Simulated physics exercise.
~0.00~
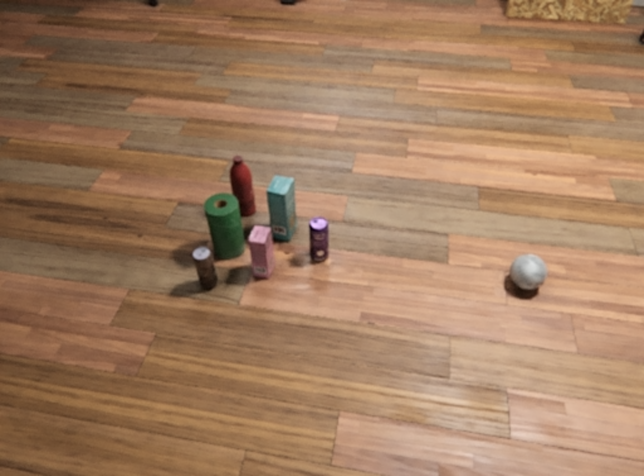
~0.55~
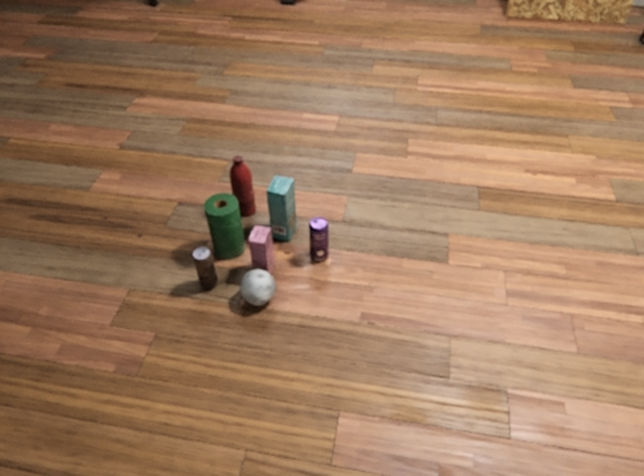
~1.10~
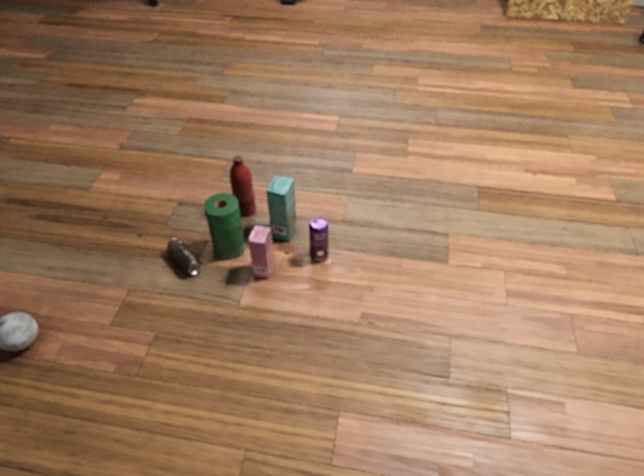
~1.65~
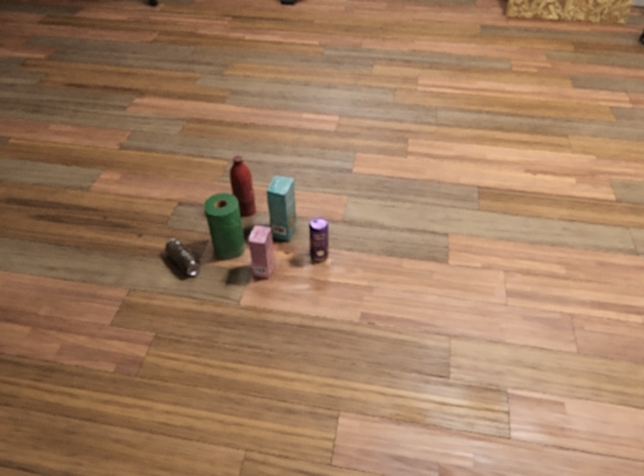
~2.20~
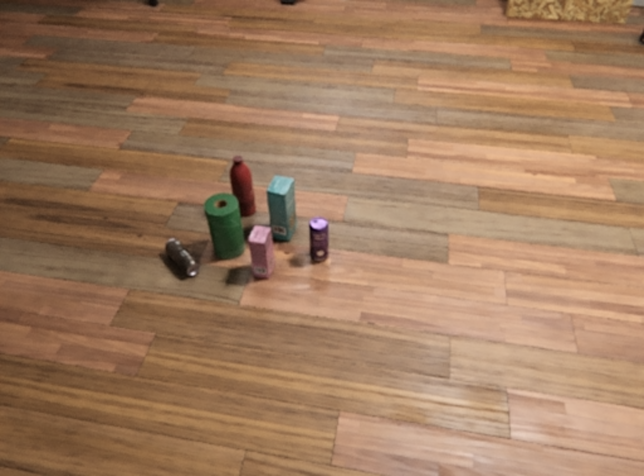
The clip shows a white ball rolling left across a wooden floor past a cluster of upright bottles, cans, cartons and a green roll. The small brown can tips onto its side and the ball leaves view, while the other objects stay standing.
